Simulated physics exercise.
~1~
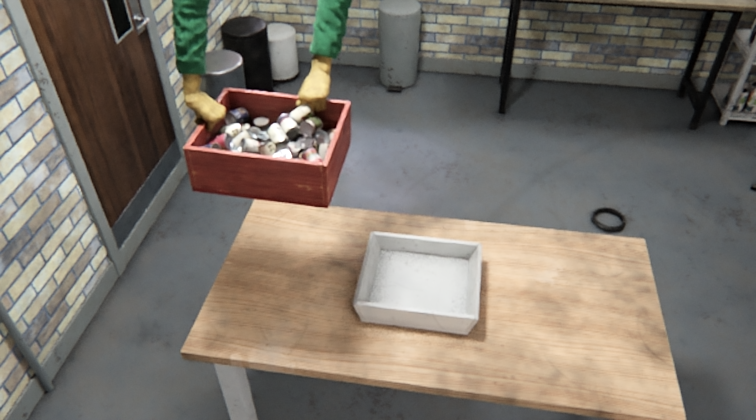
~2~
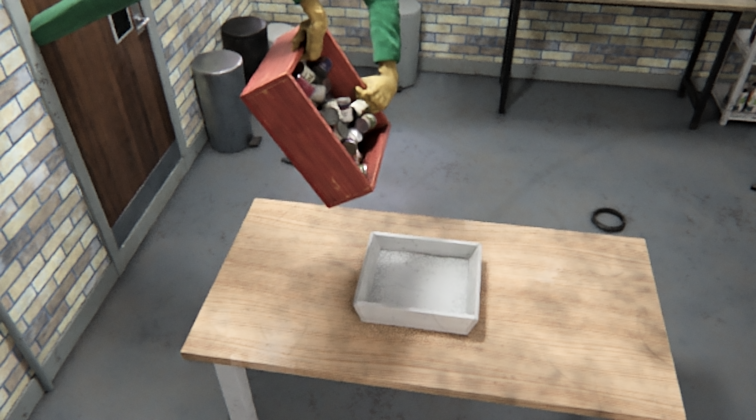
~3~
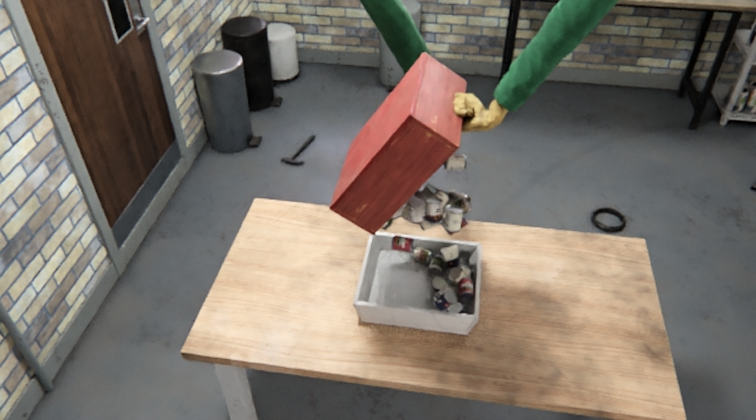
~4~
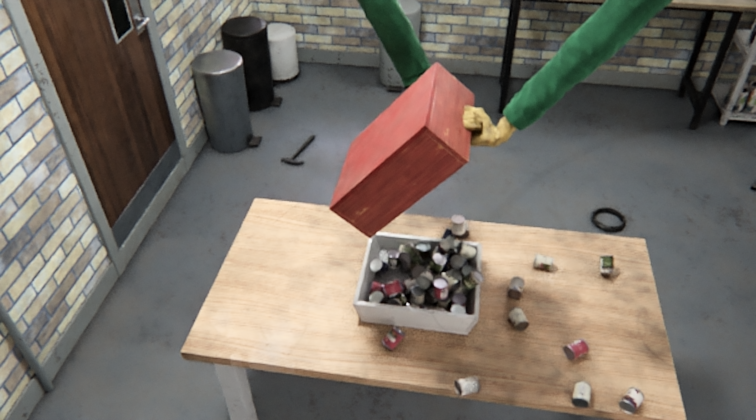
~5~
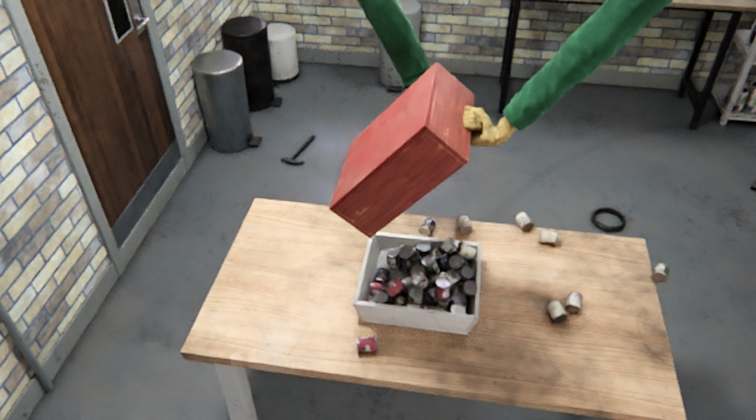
A red box full of small tins was tipped over by green-sleeved arms in yellow gloves, pouring its load into a white tray on a wooden table. Most landed in a heap inside, but several tumbled out and scattered, mainly toward the right.
